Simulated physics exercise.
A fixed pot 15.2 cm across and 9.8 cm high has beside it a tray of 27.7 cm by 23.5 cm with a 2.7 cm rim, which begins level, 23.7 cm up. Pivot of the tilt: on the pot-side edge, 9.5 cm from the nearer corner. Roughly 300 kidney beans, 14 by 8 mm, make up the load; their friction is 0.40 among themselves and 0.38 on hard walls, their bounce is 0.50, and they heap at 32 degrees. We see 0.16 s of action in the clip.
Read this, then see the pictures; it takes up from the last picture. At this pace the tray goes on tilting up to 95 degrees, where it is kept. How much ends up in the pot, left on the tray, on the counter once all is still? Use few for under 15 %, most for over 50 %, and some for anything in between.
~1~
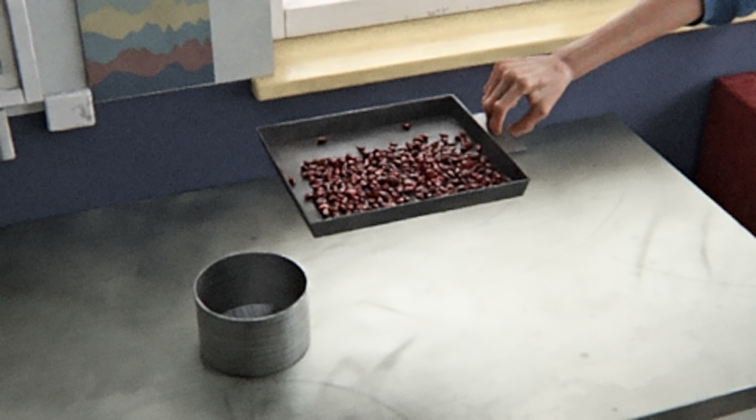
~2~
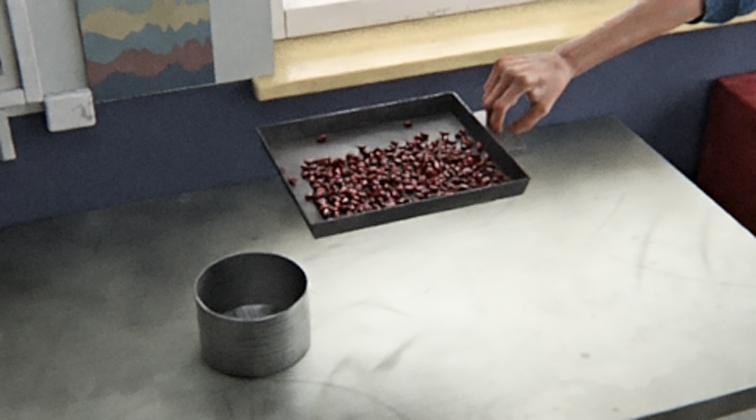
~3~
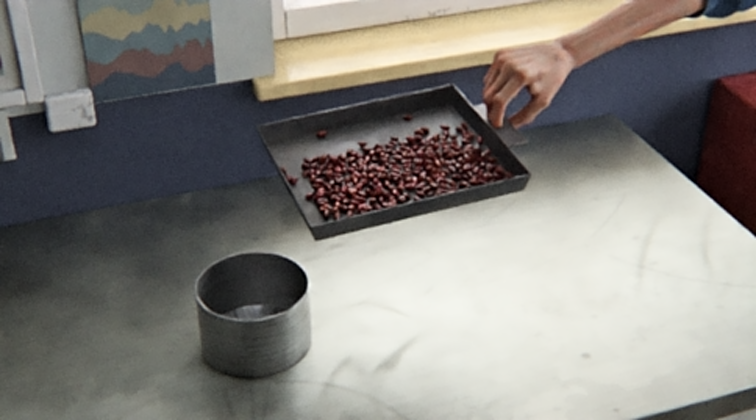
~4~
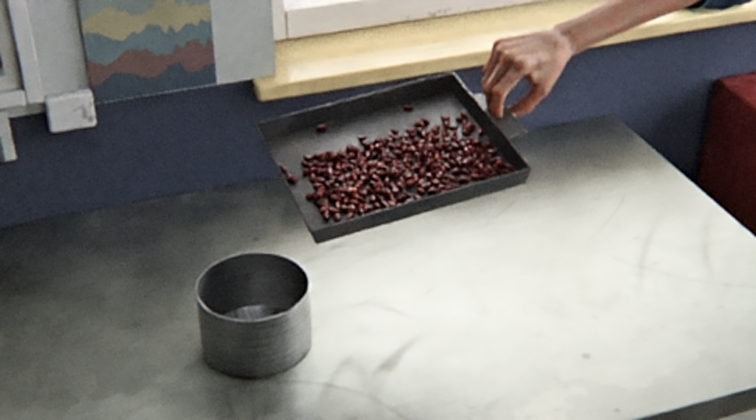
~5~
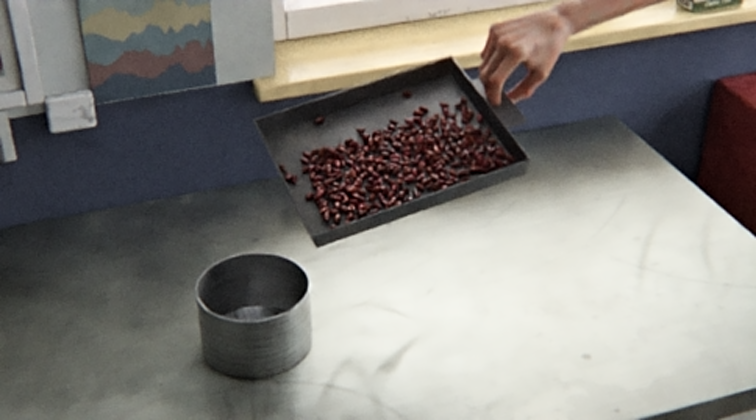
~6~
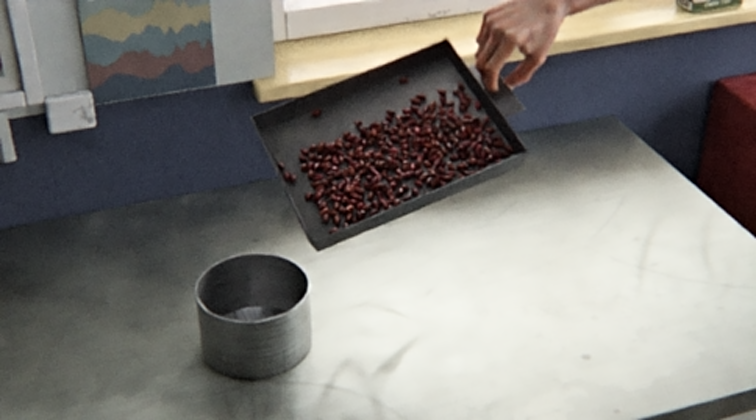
Pot: Few, left on the tray: Few, counter: Most.
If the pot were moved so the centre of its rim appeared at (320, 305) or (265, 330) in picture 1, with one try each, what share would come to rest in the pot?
The shares would be near 55 and 75 per cent respectively.
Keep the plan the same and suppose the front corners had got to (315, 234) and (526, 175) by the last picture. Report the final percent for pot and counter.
Pot: 0, counter: 100.
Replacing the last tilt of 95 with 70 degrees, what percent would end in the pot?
About 0 in a hundred would end up in the pot.
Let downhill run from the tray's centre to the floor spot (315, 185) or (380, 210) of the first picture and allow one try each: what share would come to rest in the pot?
First try: About 45 percent; second try: About 0 percent.
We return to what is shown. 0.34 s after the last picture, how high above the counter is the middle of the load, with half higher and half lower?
I'd say near 24 cm.
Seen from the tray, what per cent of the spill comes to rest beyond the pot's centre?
That comes to roughly 60 percent.
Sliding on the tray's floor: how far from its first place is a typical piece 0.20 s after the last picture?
It has moved some 3 cm from its start.
Then, 0.20 s after the last picture, tilt 58 degrees; the tray holds 100 %, the pot 0 %.
Then, 0.34 s after the last picture, tilt 85 degrees; the tray holds 95 %, the pot 0 %.
Then, 0.60 s after the last picture, tilt 95 degrees; the tray holds 5 %, the pot 0 %.
In the end, pot 0 %, tray 0 %, counter 100 %.
